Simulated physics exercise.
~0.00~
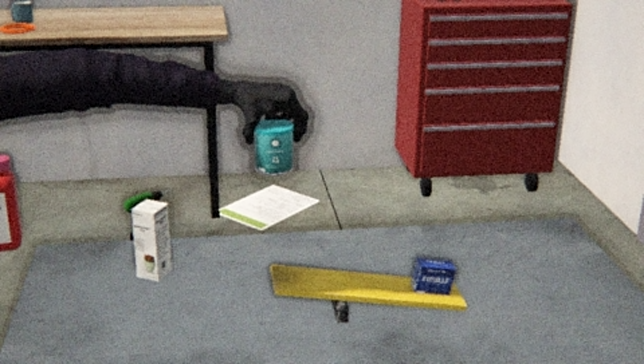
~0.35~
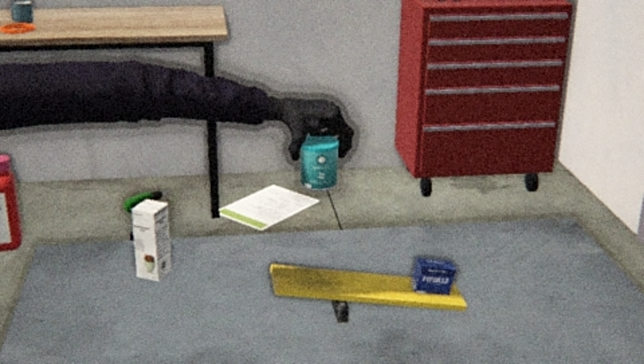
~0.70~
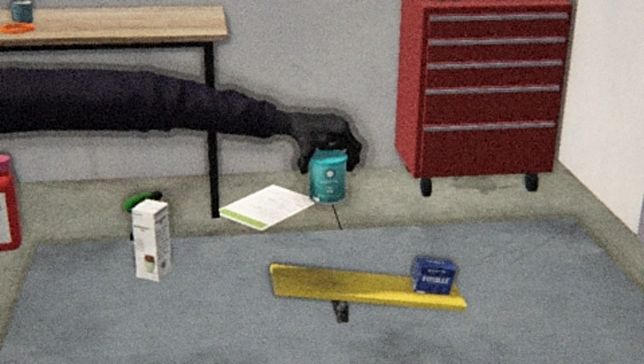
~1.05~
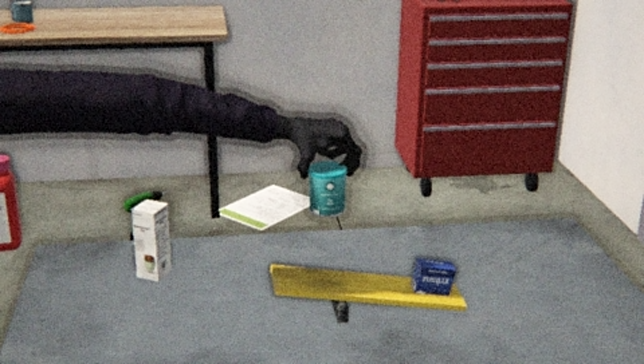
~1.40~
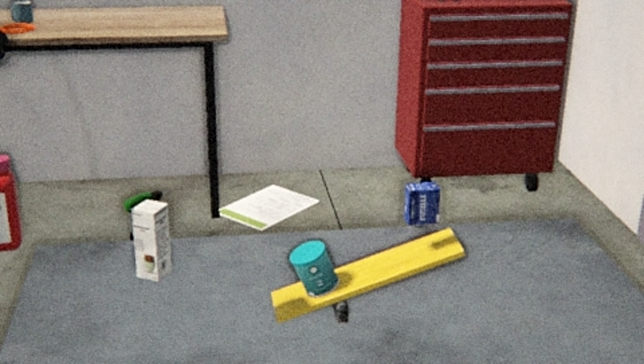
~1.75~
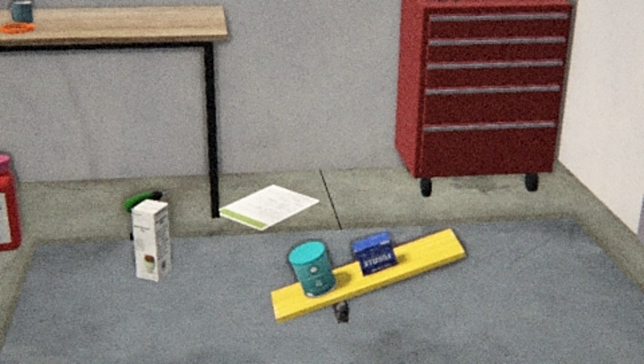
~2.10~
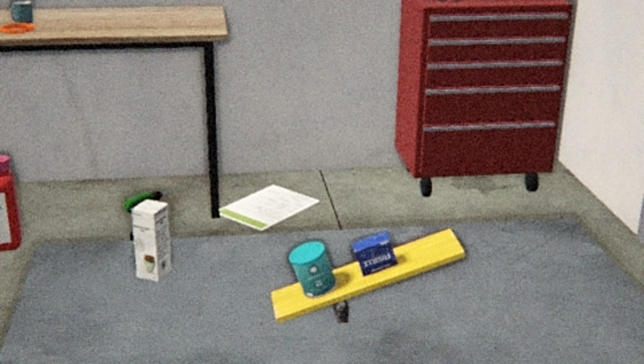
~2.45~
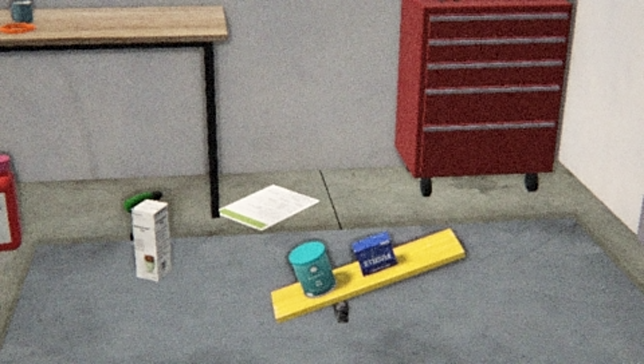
In a garage-like room with a workbench and a red tool chest behind, a grey mat is seen from slightly above by a still camera. A yellow plank rests on a small dark block, its lower right end holding a blue packet, while a white carton stands to the left. A dark-gloved hand carries a turquoise tin rightward, lowers it and lets go. The tin lands on the plank's left part, which drops, and the packet flies up off the rising right end. The packet comes down upside down near the middle, and everything stays still, the plank tipped left.
